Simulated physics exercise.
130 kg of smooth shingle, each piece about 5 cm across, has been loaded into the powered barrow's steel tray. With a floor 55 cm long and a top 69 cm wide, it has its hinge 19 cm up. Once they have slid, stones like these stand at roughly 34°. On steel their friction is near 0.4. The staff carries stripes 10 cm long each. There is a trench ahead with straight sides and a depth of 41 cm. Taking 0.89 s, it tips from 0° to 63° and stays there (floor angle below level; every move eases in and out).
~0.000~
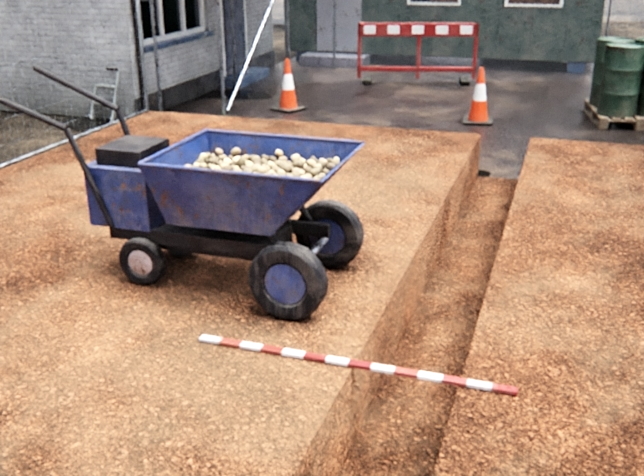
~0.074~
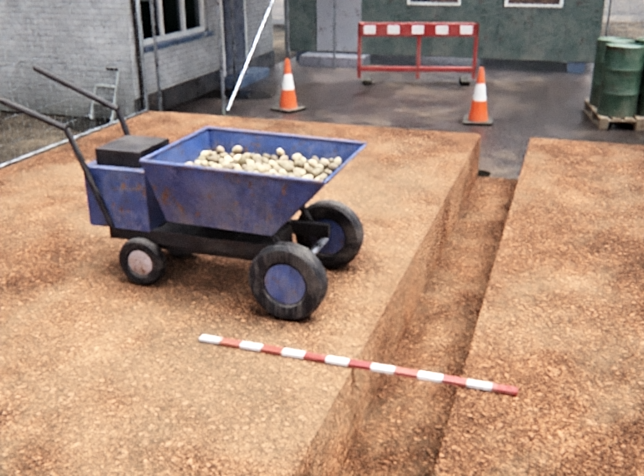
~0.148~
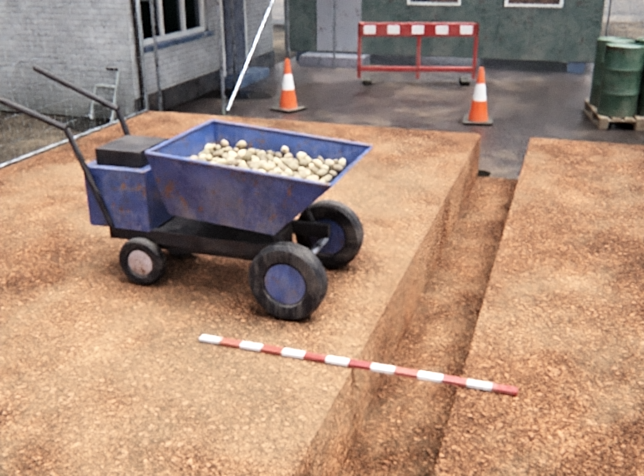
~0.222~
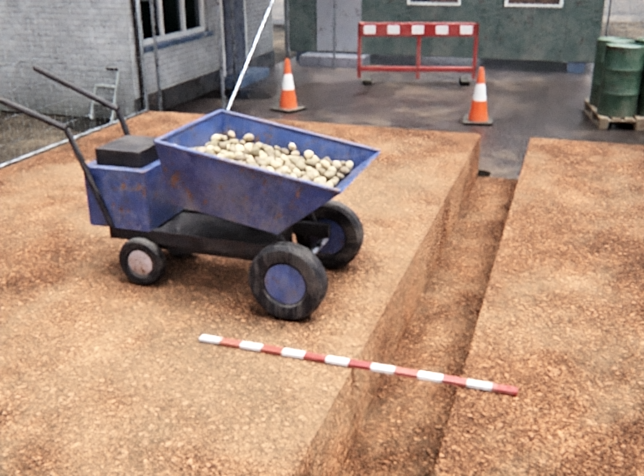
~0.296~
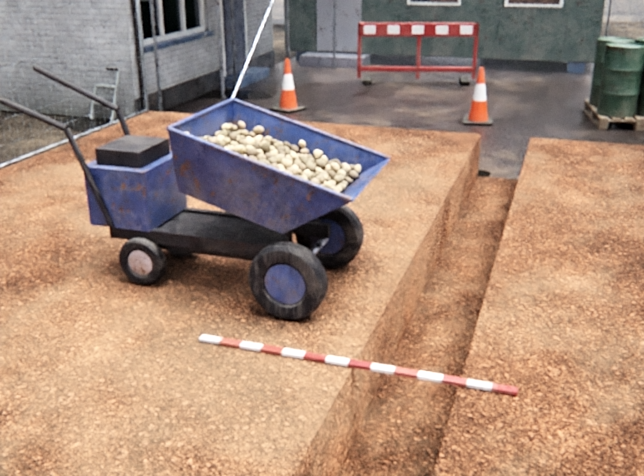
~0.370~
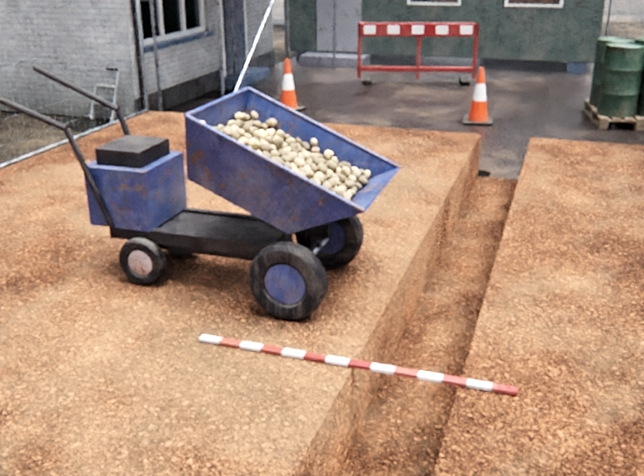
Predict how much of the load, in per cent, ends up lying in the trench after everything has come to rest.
Roughly 73 per cent of it.
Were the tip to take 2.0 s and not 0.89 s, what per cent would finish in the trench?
Roughly 90 per cent.
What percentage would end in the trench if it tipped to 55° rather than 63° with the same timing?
It comes out at about 70 percent.
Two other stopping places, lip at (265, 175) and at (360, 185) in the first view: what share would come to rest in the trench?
Estimates: 100 % then 35 %.
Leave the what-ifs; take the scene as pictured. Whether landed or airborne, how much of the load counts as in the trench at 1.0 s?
20 per cent, give or take.
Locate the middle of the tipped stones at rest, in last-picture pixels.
Roughly at pixel (454, 367).
After 0.7 s the floor is at 53°; 100 % in the tray; the foremost stones are at (390, 232).
After 1.0 s the floor is at 63°; 82 % in the tray, 18 % in the trench; the foremost stones are at (469, 305).
After 1.3 s the floor is at 63°; 32 % in the tray, 43 % in the trench, 25 % past the trench; the foremost stones are at (593, 327).
After 3.3 s the floor is at 63°; 0 % in the tray, 73 % in the trench, 27 % past the trench; the foremost stones are past the picture's edge.
